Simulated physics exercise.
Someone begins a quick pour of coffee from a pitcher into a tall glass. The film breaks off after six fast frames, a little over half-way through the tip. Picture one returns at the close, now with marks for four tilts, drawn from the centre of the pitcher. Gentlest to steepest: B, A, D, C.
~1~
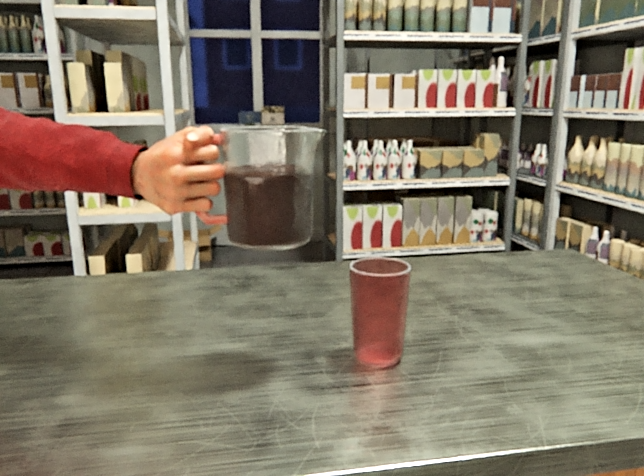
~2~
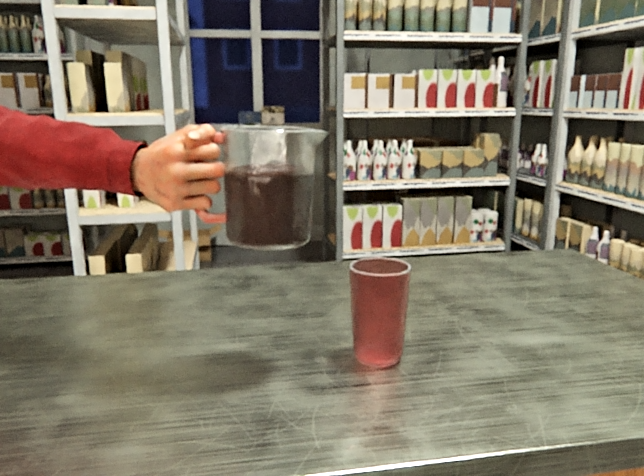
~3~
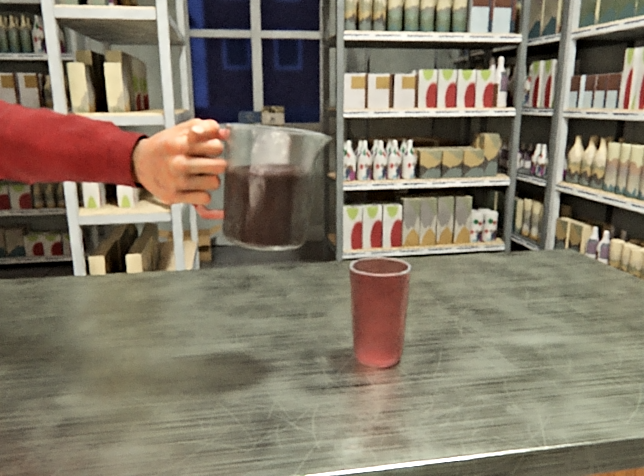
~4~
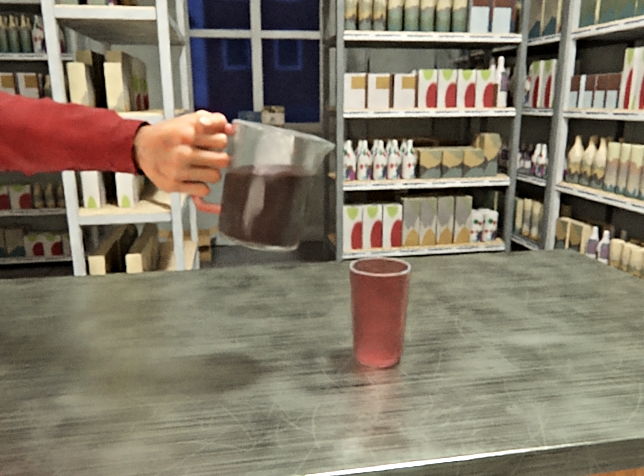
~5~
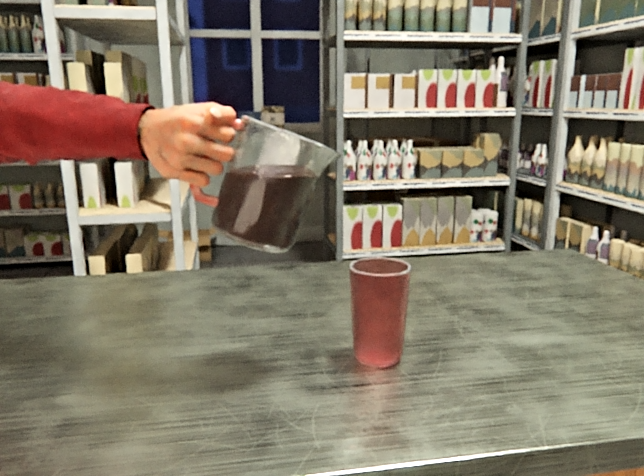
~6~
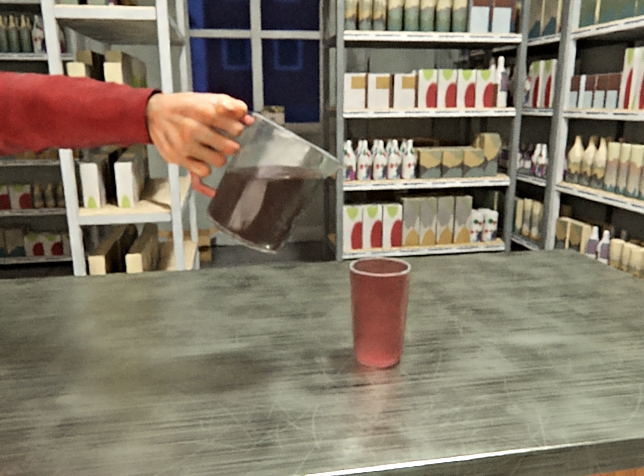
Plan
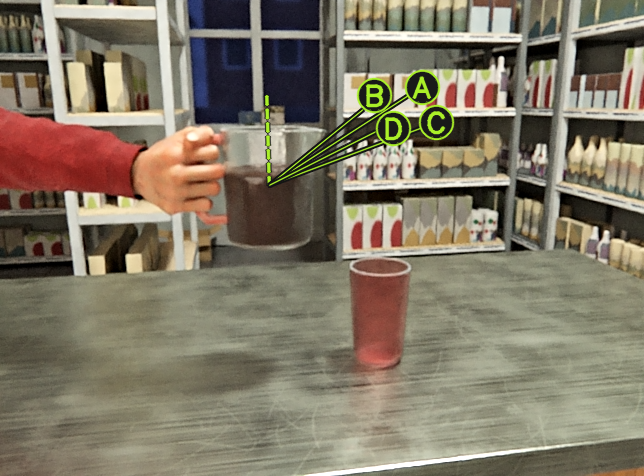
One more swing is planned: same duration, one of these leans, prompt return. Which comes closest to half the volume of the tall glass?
Mark D does it best.
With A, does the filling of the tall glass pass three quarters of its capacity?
No.
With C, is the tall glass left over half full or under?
Over.
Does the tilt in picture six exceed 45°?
No.
On the marked copy, A at (407, 96); B at (362, 109); C at (420, 128); D at (375, 131).
For mark A, the tall glass ends with about 33 % of what it can hold.
For mark B, the tall glass ends with about 19 % of what it can hold.
For mark C, the tall glass ends with about 68 % of what it can hold.
For mark D, the tall glass ends with about 51 % of what it can hold.
